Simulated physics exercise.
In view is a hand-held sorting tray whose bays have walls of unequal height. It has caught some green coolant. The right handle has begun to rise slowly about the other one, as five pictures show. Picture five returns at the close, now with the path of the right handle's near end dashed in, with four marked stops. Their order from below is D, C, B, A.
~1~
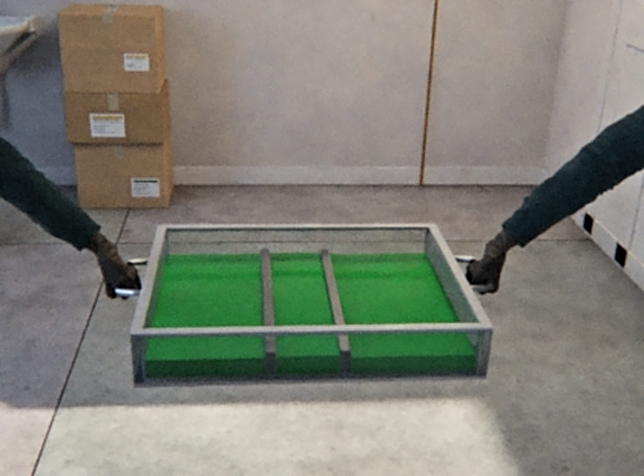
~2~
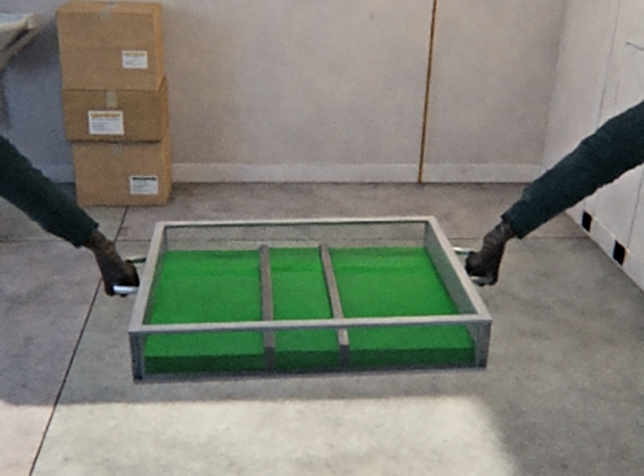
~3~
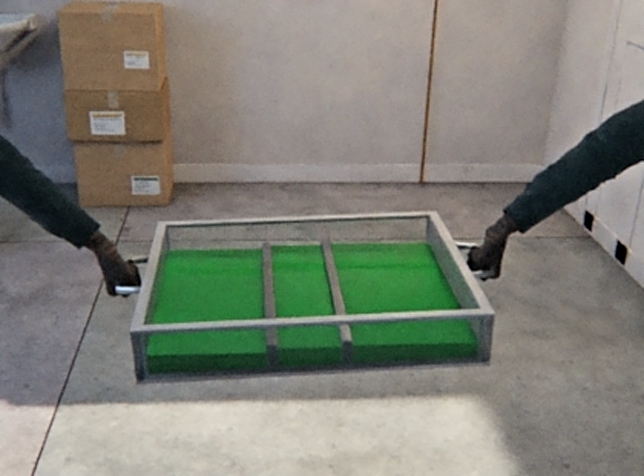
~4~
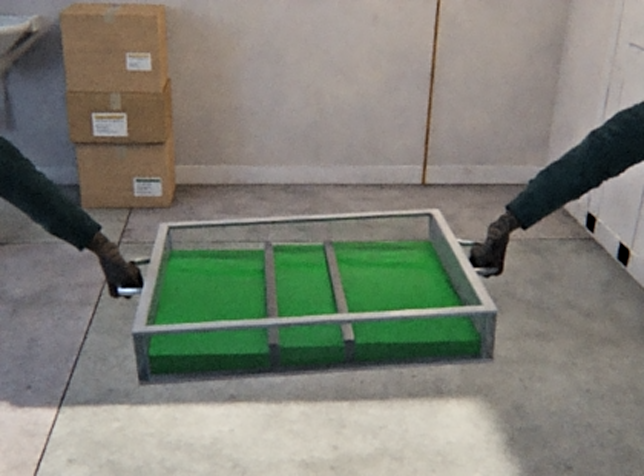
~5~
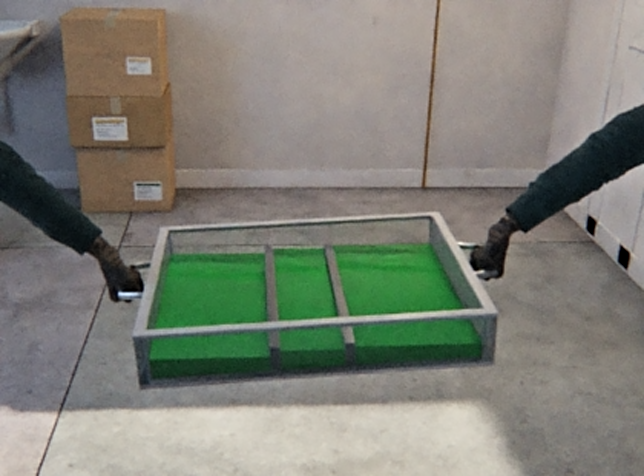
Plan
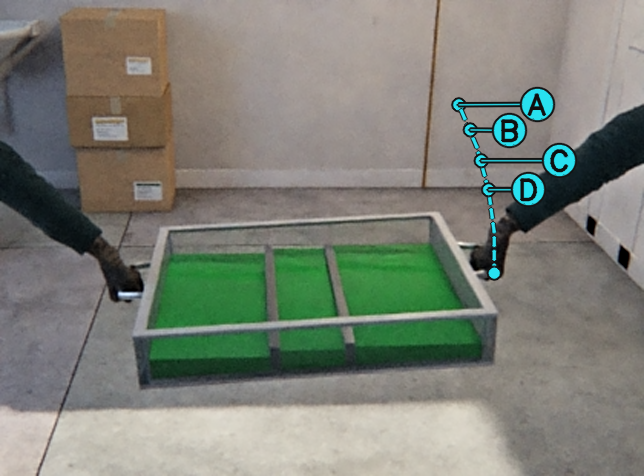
In the video, two gloved hands hold a gray-framed tray with three bays of green liquid above a concrete floor, tilting it slightly down to the left while stacked cardboard boxes stand by the back wall.
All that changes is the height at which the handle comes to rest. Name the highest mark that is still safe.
Choose D.
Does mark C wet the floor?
Yes.
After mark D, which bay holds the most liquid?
It is the left one.
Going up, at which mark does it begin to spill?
Here it is mark C.
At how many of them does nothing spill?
One of them.
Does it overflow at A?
Yes.
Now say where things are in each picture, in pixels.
The tray is level; deepest in the middle bay, at (301, 298), shallowest in the right; right handle at (481, 274).
Tipped about 1° down to the left; no wall is crossed; right handle at (480, 265).
Tipped about 2° down to the left; no wall is crossed; right handle at (482, 260).
Tipped about 3° down to the left; no wall is crossed; right handle at (485, 256).
Tipped about 3° down to the left; deepest in the middle bay, at (305, 293), shallowest in the right; right handle at (485, 259).
On the marked copy, A at (458, 104); B at (470, 129); C at (481, 160); D at (488, 189).
With A, about 38 % goes over the rim.
With B, about 27 % goes over the rim.
With C, about 9 % goes over the rim.
With D, nothing spills; the left bay holds the most.
